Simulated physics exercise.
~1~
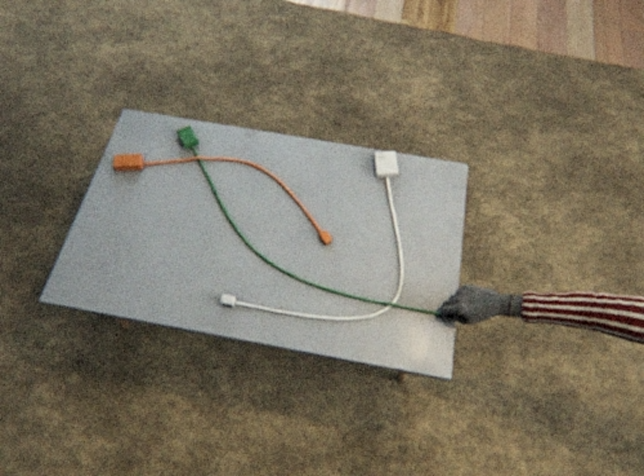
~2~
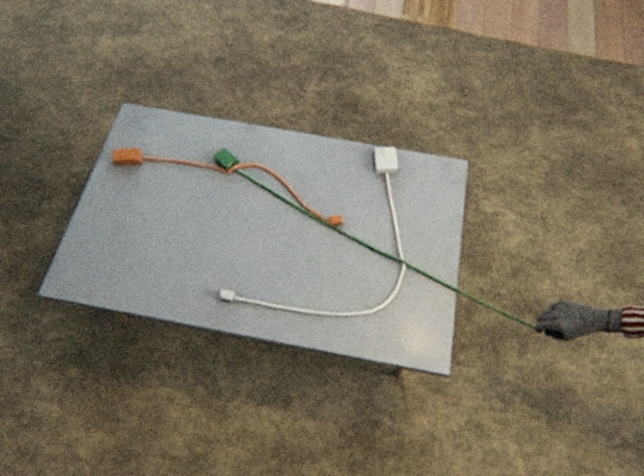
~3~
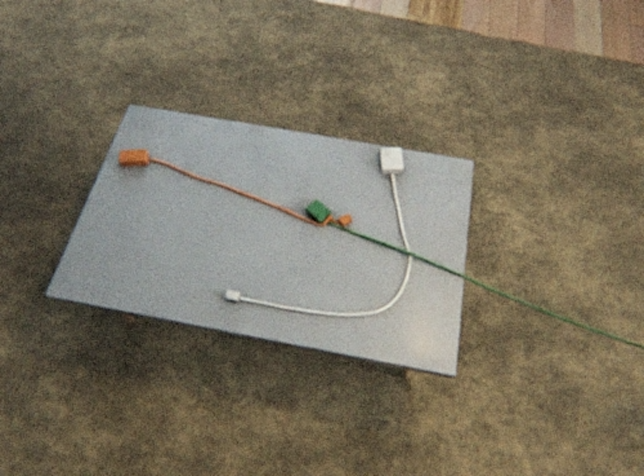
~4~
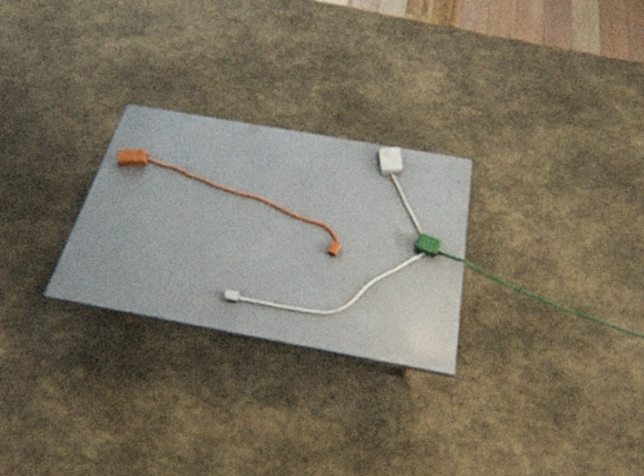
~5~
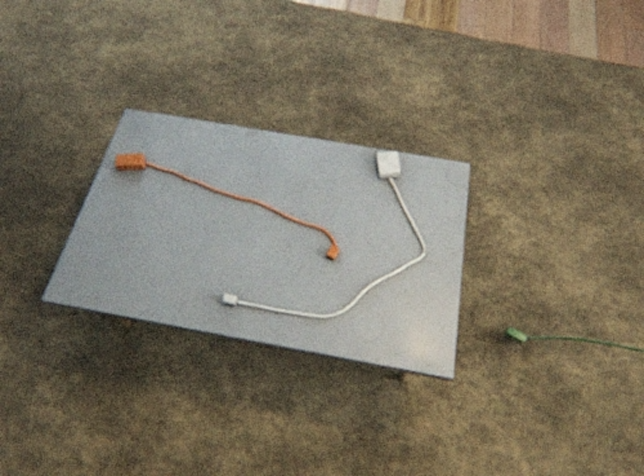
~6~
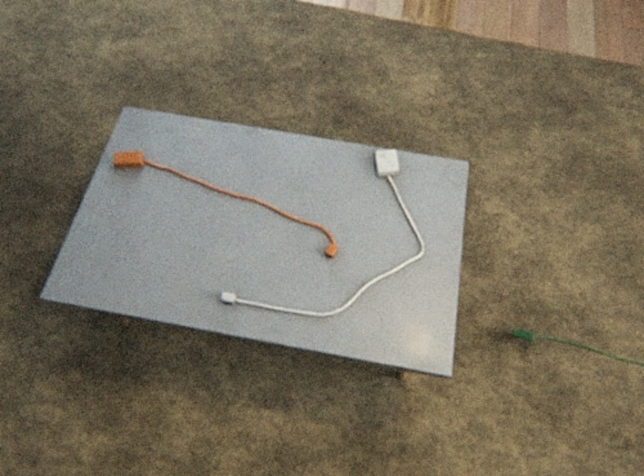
Green charging lead pulled rightwards by a gloved hand, its block nudging orange and white leads before dropping off the table.
